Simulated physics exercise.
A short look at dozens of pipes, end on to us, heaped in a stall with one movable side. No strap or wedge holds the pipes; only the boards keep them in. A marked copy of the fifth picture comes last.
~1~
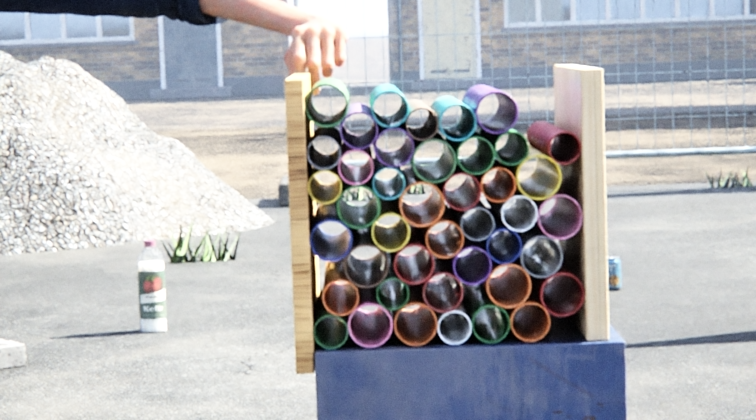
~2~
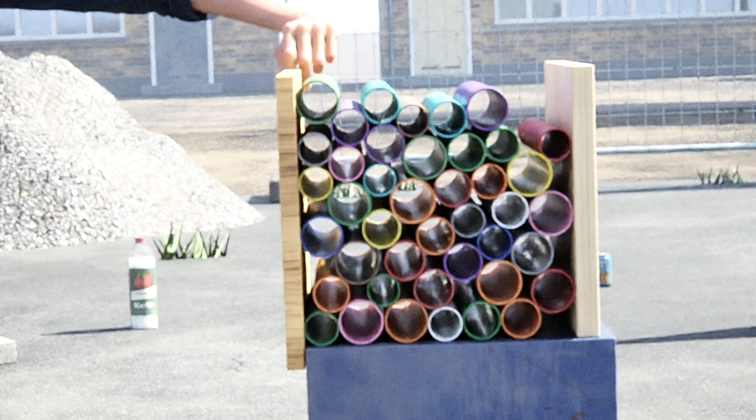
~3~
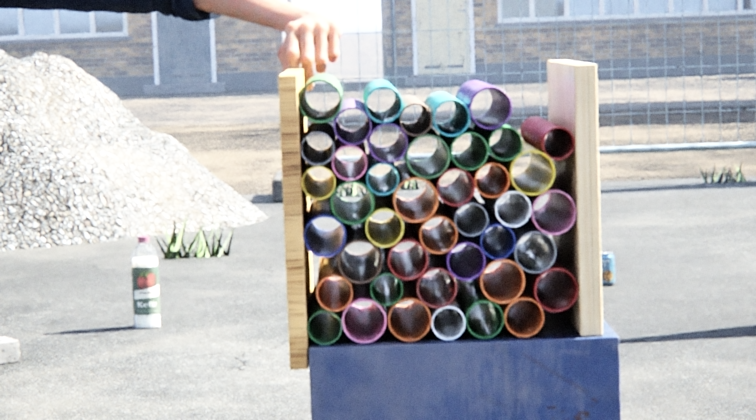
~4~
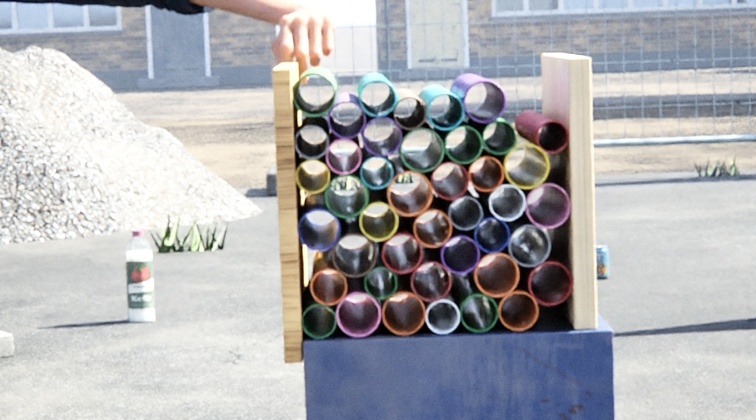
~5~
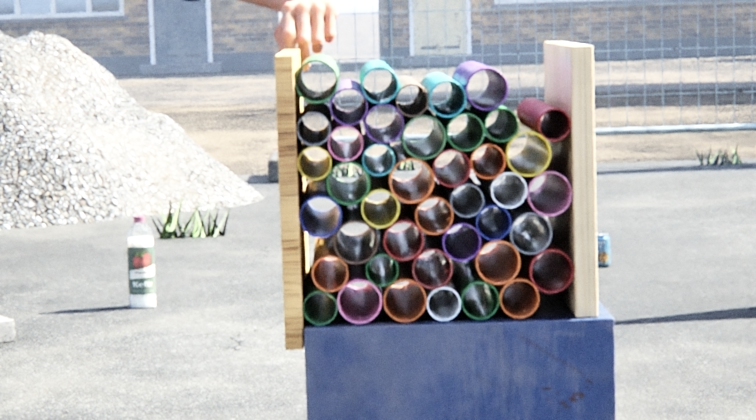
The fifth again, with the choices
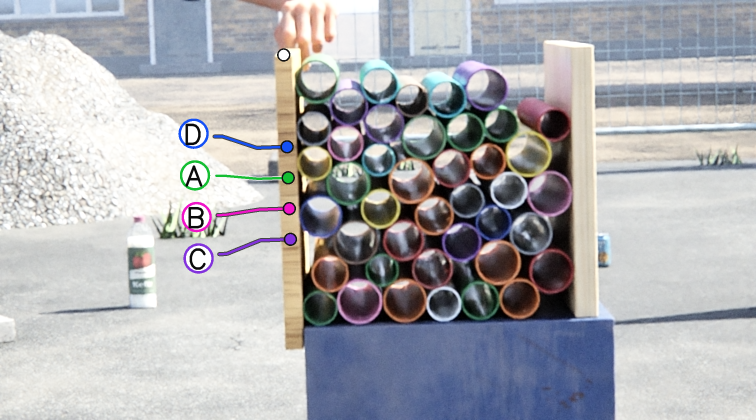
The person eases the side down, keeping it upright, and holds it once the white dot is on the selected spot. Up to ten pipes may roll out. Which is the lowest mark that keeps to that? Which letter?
Lower it to C and no more.
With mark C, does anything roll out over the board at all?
Yes.
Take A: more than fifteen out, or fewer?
At A, fewer than fifteen.
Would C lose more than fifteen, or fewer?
It loses fewer than fifteen.
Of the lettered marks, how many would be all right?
Four of the four.
On the marked copy, A at (288, 178); B at (289, 208); C at (290, 239); D at (287, 147); the white dot at (283, 55).
Following C. Soon after the start, top of the board (296, 134).
Later, top of the board (300, 222).
In the end, top of the board (300, 238), about six out over the board.
As for the rest, A one out over the board; B about five out over the board; D none out over the board.
